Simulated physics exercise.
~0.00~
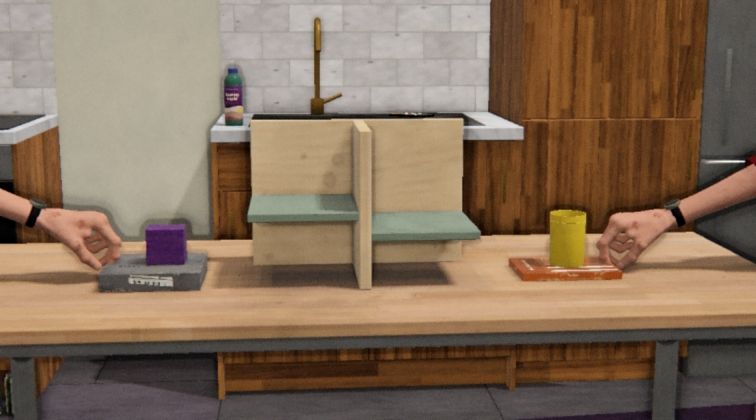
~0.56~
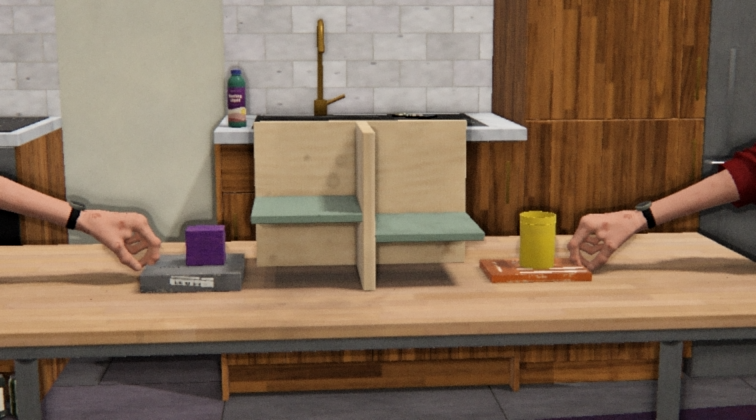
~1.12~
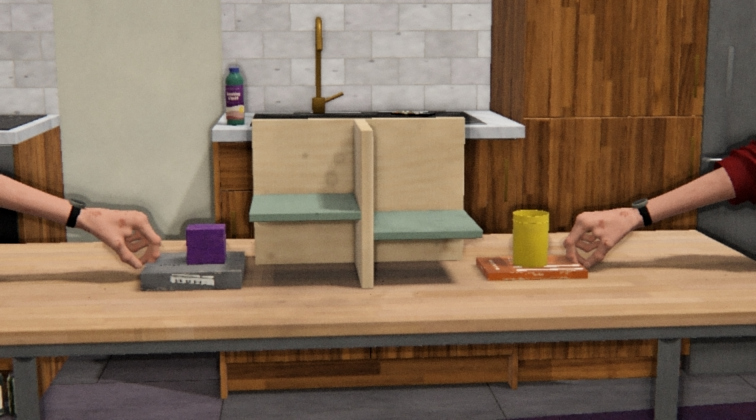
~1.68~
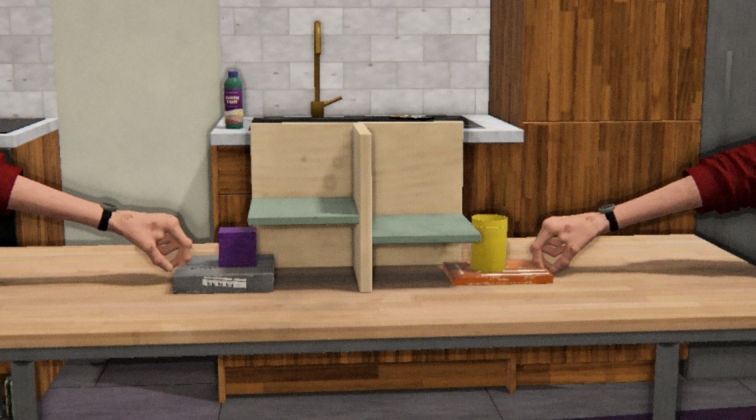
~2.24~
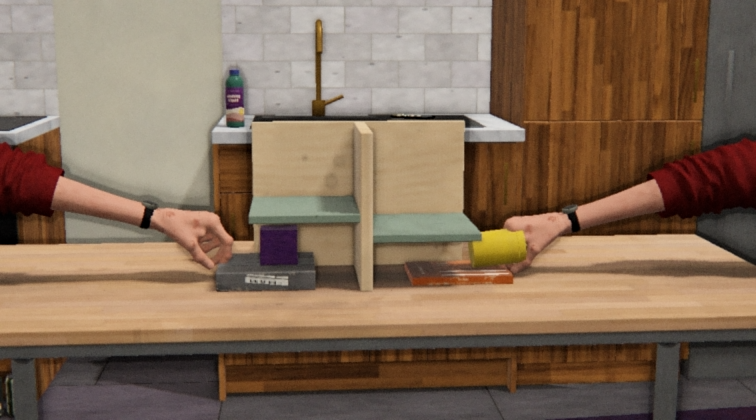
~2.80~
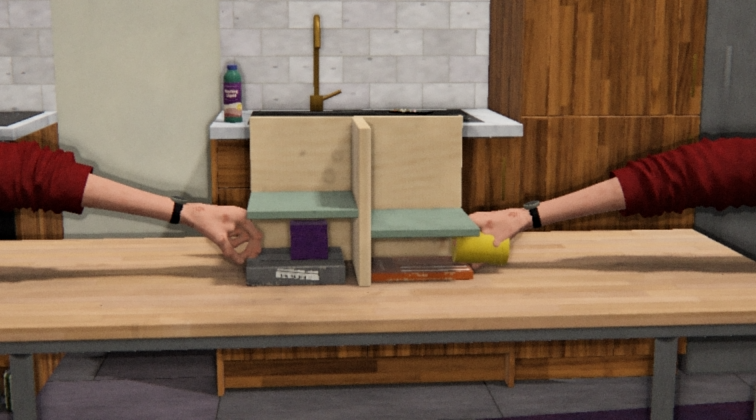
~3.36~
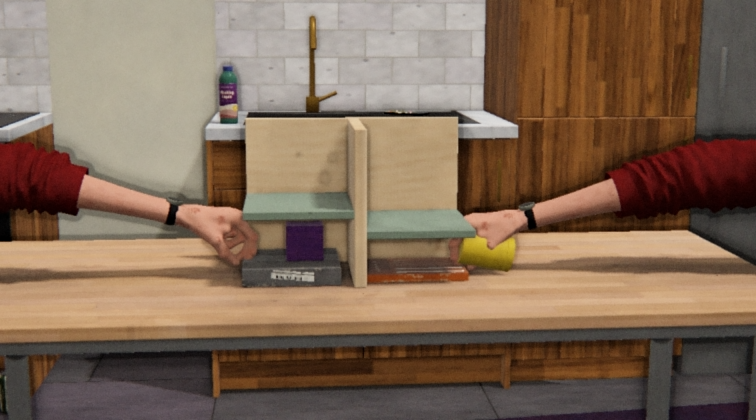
Two trays slide under the shelves; the purple block fits, but the yellow beaker topples.
